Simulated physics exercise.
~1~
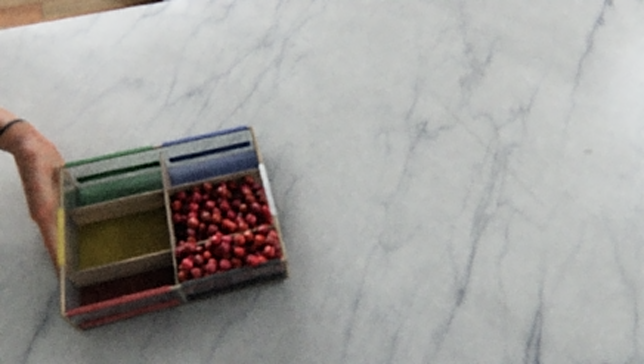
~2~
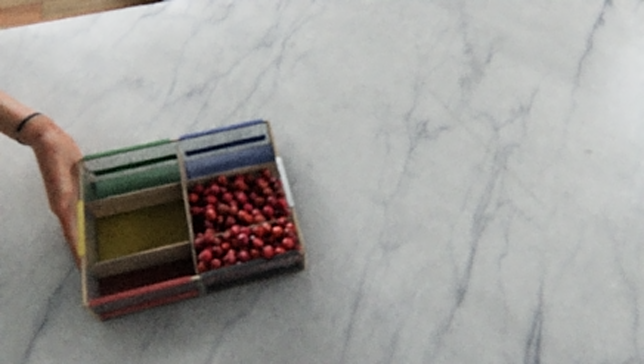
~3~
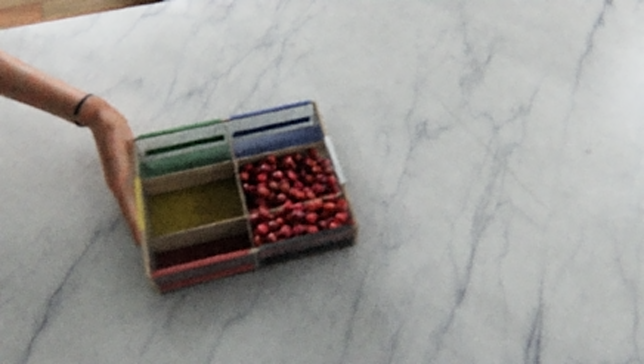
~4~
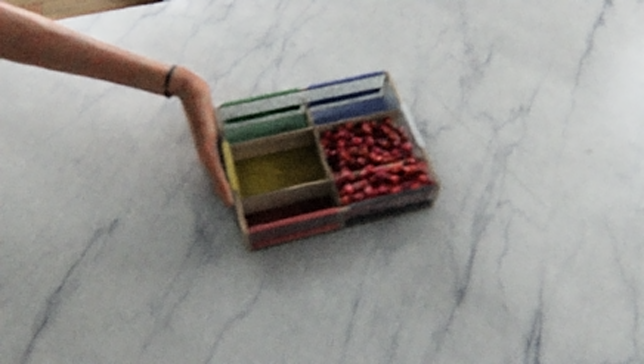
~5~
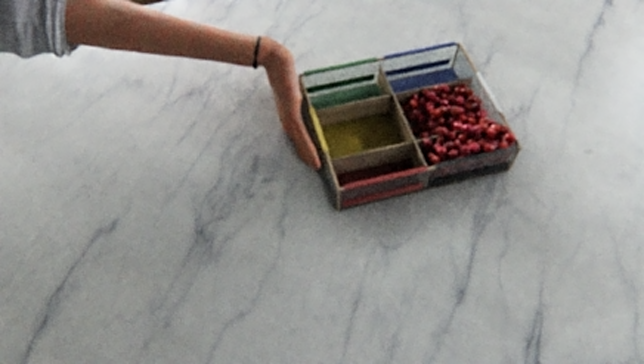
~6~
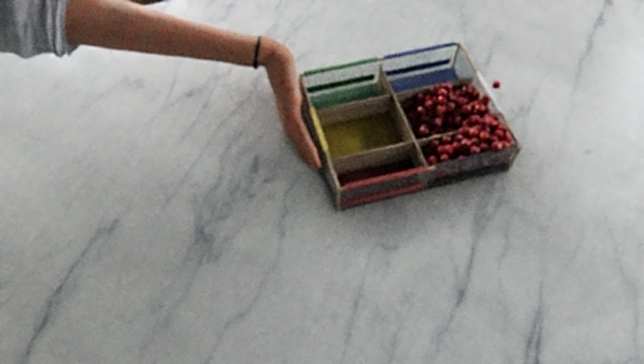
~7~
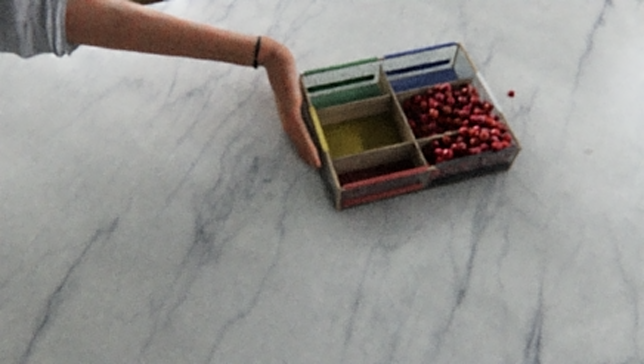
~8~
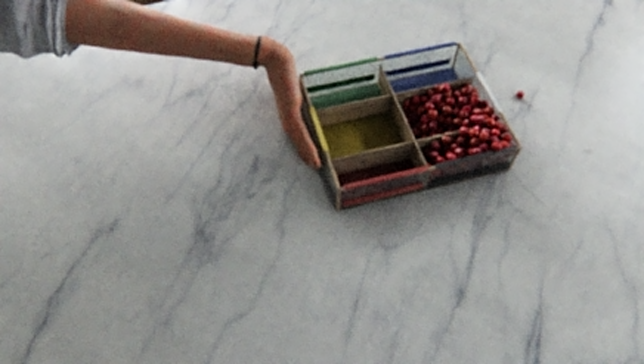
At first, a hand at the left holds the side of a divided tray on a pale marbled surface, with red cranberries filling the right-hand section and green, blue, yellow and red parts around it. The hand pushes the tray to the right and slightly upward, and the forearm comes into view behind it. The tray keeps sliding across the marble until a grey sleeve shows, then it stops. As it halts, the berries shift and one hops out over the right edge. That berry comes to rest on the marble just beside the tray, while the others stay inside and the hand remains in place.
